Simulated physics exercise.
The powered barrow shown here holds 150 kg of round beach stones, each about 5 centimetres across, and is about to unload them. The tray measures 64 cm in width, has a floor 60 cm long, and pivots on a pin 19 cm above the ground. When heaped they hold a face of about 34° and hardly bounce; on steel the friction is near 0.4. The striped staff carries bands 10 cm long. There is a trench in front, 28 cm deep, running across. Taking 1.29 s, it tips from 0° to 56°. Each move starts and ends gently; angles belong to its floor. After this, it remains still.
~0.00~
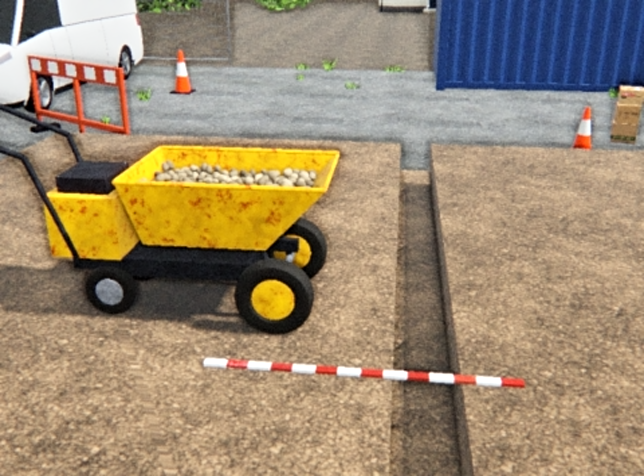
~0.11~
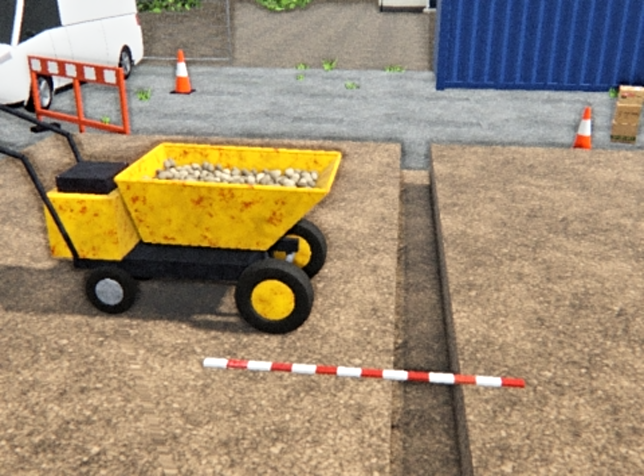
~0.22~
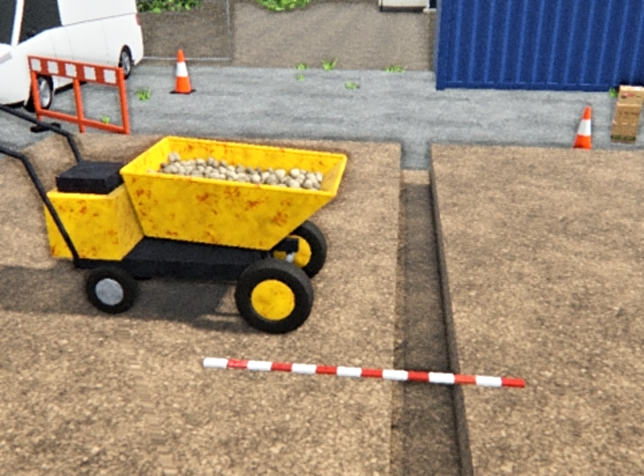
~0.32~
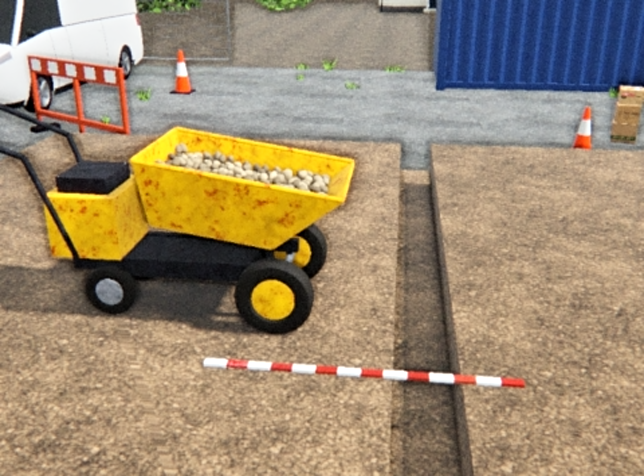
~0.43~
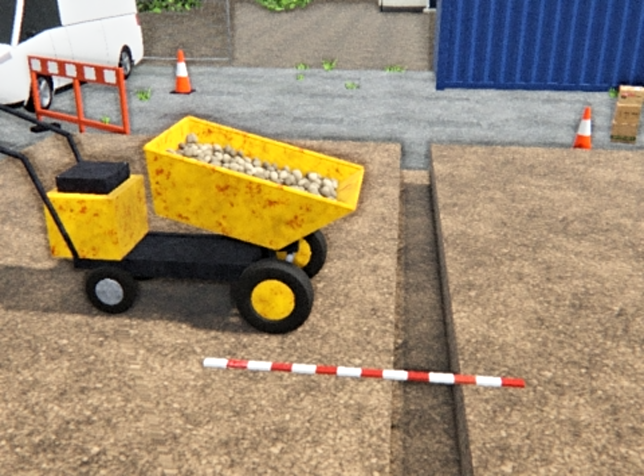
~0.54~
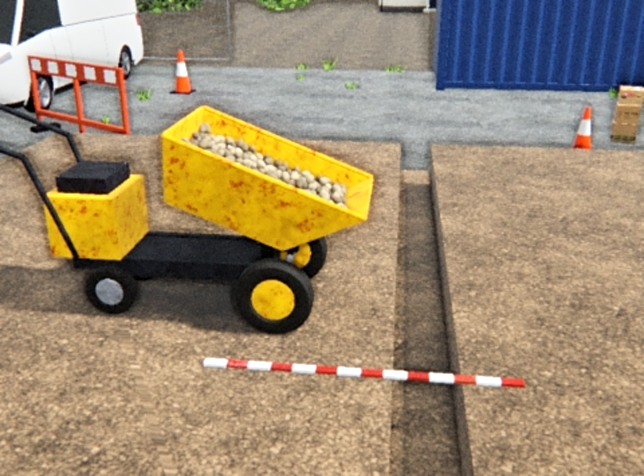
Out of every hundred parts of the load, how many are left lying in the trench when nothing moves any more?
Around 66 in every hundred.
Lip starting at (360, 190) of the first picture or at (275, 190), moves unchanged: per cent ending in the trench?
Near 35 per cent from the first place, 65 from the second.
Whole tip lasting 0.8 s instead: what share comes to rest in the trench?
In that case, around 55%.
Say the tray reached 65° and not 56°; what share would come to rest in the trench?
Then roughly 70 percent.
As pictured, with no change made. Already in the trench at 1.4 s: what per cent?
By then, around 15 percent.
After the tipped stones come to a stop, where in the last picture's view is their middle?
Middle at around (430, 341), I'd say.
After 1.0 s the floor is at 47°; 100 % in the tray; the foremost stones are at (380, 240).
After 1.4 s the floor is at 56°; 85 % in the tray, 14 % in the trench, 1 % past the trench; the foremost stones are at (456, 311).
After 1.7 s the floor is at 56°; 51 % in the tray, 32 % in the trench, 17 % past the trench; the foremost stones are at (548, 319).
After 3.7 s the floor is at 56°; 14 % in the tray, 66 % in the trench, 21 % past the trench; the foremost stones are past the picture's edge.
